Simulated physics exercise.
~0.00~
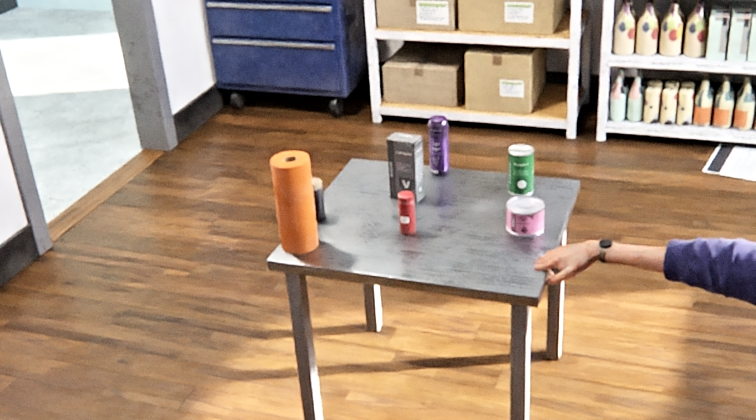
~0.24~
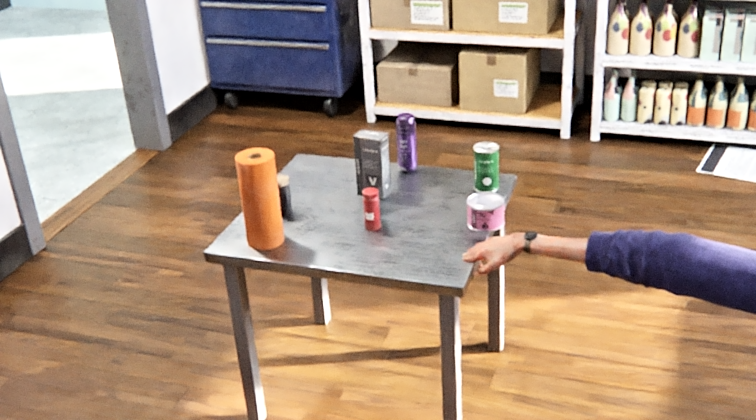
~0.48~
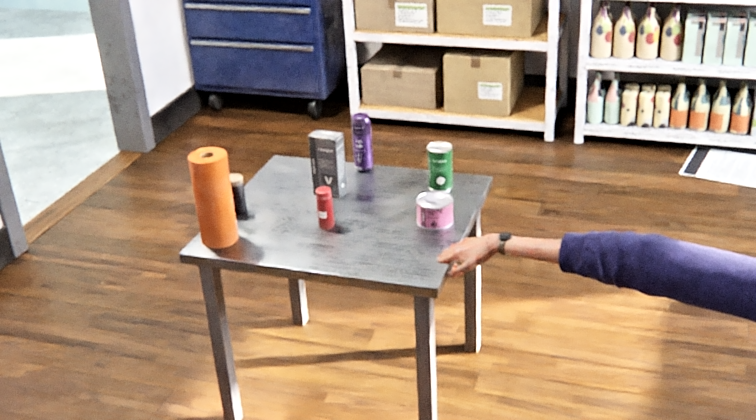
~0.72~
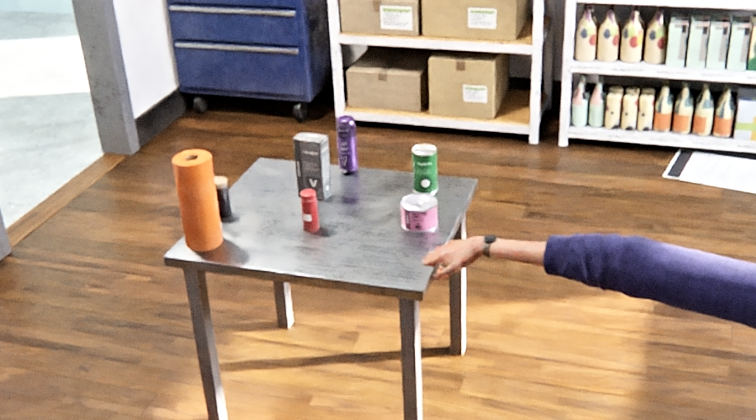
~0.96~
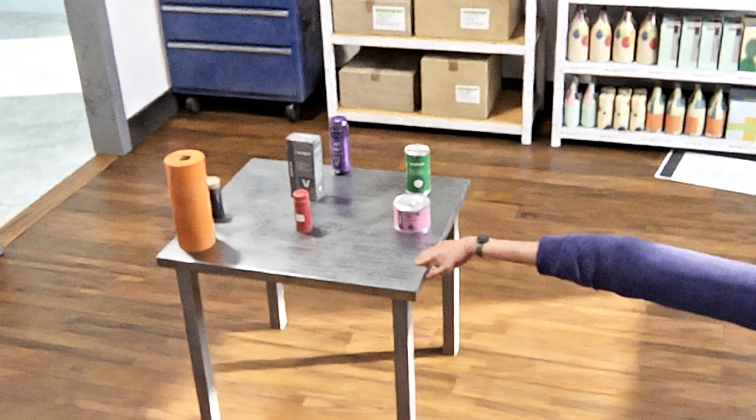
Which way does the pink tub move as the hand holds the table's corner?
The pink tub moves to the left, along with the table it stands on.
